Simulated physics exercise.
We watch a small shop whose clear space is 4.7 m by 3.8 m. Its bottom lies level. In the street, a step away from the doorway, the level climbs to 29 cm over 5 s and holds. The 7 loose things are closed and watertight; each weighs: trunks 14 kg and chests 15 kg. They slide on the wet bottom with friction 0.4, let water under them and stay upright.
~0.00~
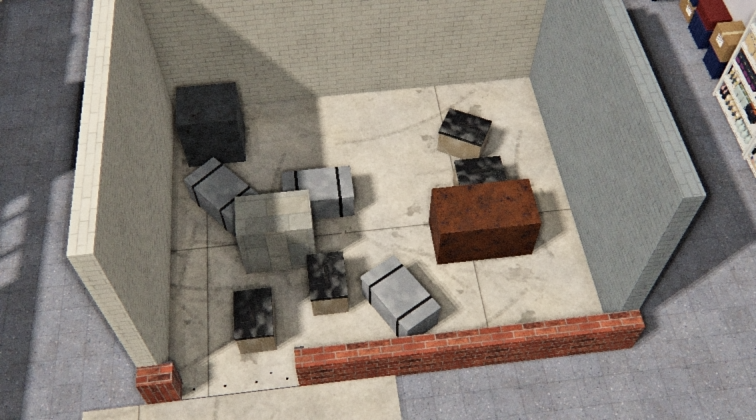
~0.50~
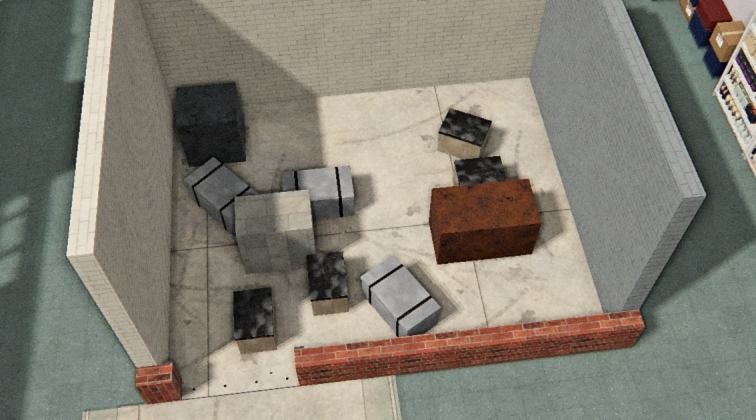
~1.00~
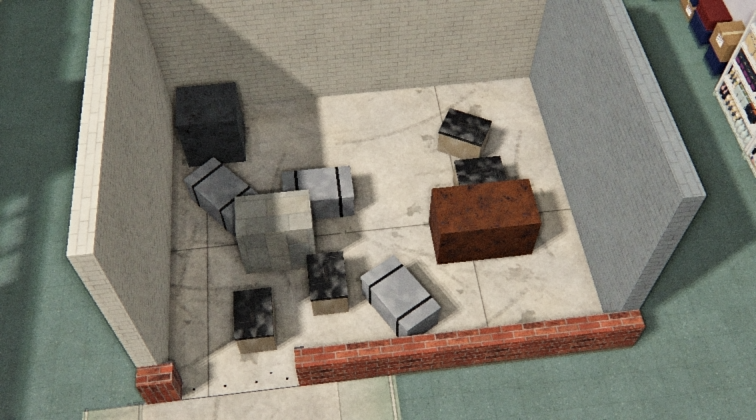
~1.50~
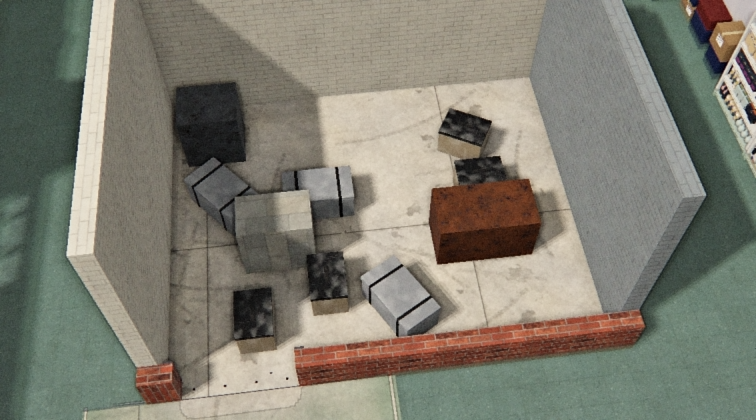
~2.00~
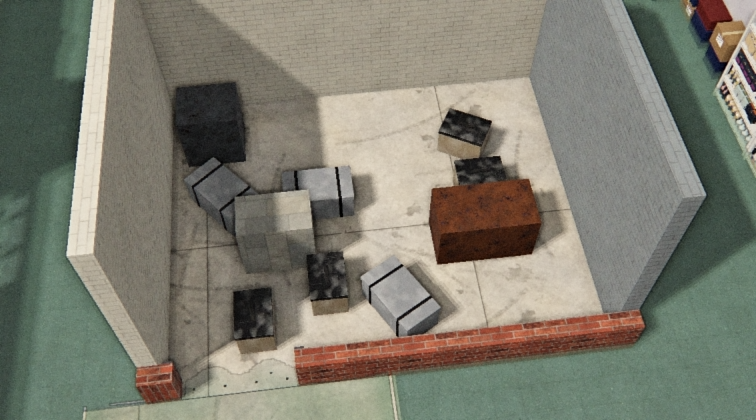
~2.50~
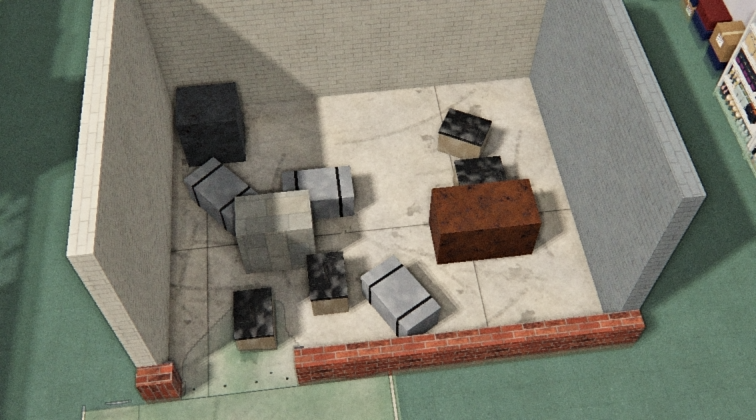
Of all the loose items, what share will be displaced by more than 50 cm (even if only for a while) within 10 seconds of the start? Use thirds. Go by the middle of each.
It is at least two thirds.
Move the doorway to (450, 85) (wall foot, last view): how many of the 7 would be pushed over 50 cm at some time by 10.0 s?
In that case 6 of them.
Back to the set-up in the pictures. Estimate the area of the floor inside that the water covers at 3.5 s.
Some 2.5 m2.
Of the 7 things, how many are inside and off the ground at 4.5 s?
I count 0.
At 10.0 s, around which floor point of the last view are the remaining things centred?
Near (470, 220).
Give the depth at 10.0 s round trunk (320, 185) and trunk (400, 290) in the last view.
Roughly 10 and 14 cm.
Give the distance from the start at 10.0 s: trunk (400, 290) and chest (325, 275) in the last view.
In turn: 200 cm, 200 cm.
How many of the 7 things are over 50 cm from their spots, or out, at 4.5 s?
0 of them.
After 3.5 s 0 of 7 are over 50 cm from their spots; 0 afloat.
After 4.5 s 0 of 7 are over 50 cm from their spots; 0 afloat.
After 7.0 s 3 of 7 are over 50 cm from their spots; 3 afloat.
After 10.0 s 5 of 7 are over 50 cm from their spots, and 5 have been at some point; 7 afloat.
